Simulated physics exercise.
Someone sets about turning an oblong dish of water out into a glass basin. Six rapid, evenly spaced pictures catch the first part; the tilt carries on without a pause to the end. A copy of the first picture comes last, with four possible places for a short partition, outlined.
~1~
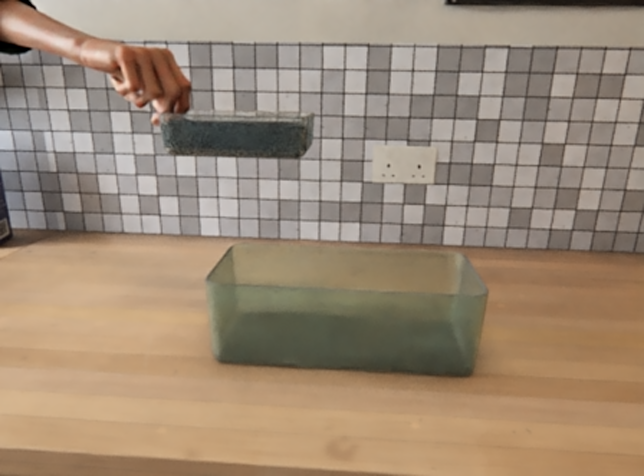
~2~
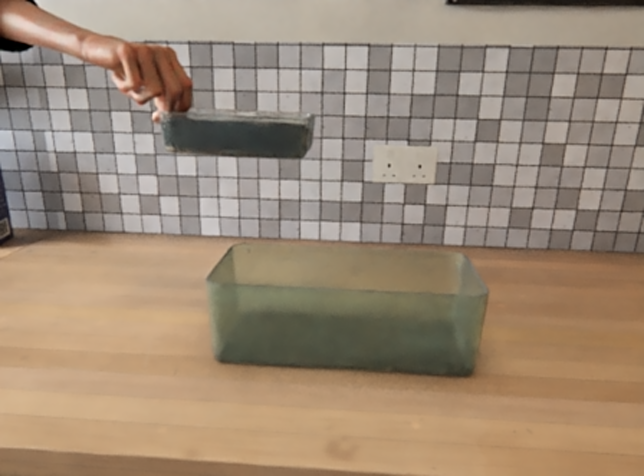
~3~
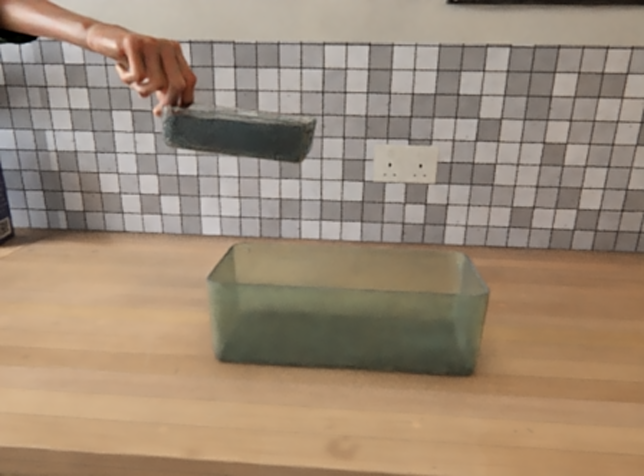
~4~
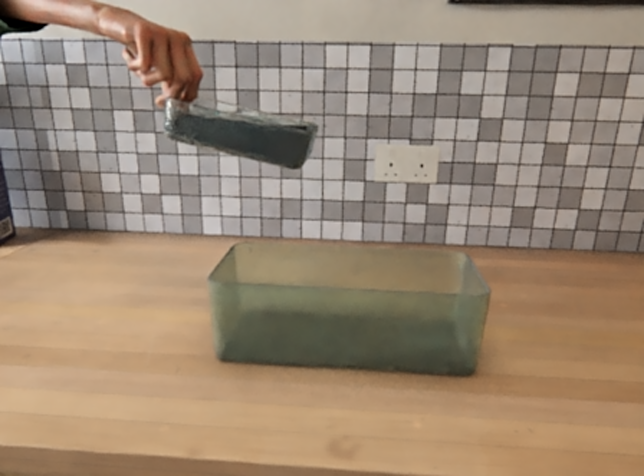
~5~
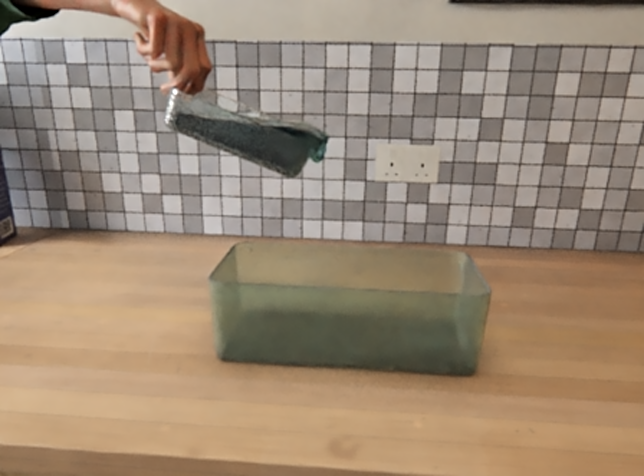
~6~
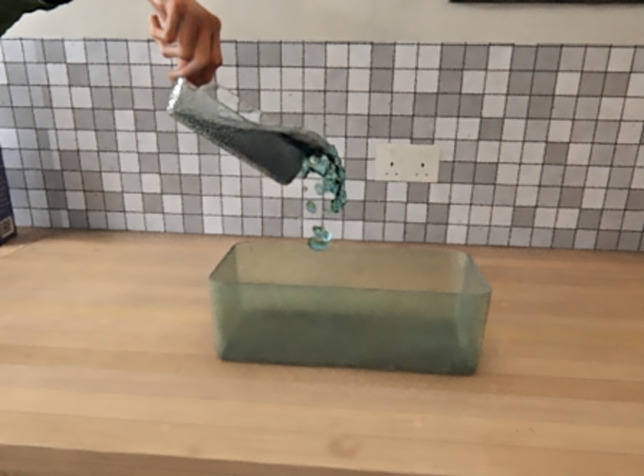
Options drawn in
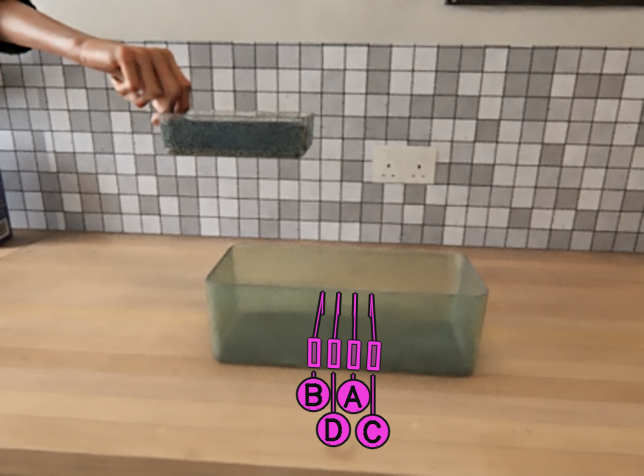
On a wooden counter by a tiled wall, a hand held a small oblong dish above a larger glass basin, then tilted it down to the right until greenish water spilled over its lip.
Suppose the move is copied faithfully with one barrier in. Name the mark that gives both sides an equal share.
Position C.
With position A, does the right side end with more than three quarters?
No.
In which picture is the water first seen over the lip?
In picture 4.
On the marked copy, A at (353, 374); B at (313, 372); C at (372, 375); D at (333, 373).
For position A, about 30 % ends left of the wall and 60 % right of it; 10 % is lost outside.
For position B, about 18 % ends left of the wall and 71 % right of it; 11 % is lost outside.
For position C, about 46 % ends left of the wall and 44 % right of it; 10 % is lost outside.
For position D, about 22 % ends left of the wall and 68 % right of it; 10 % is lost outside.
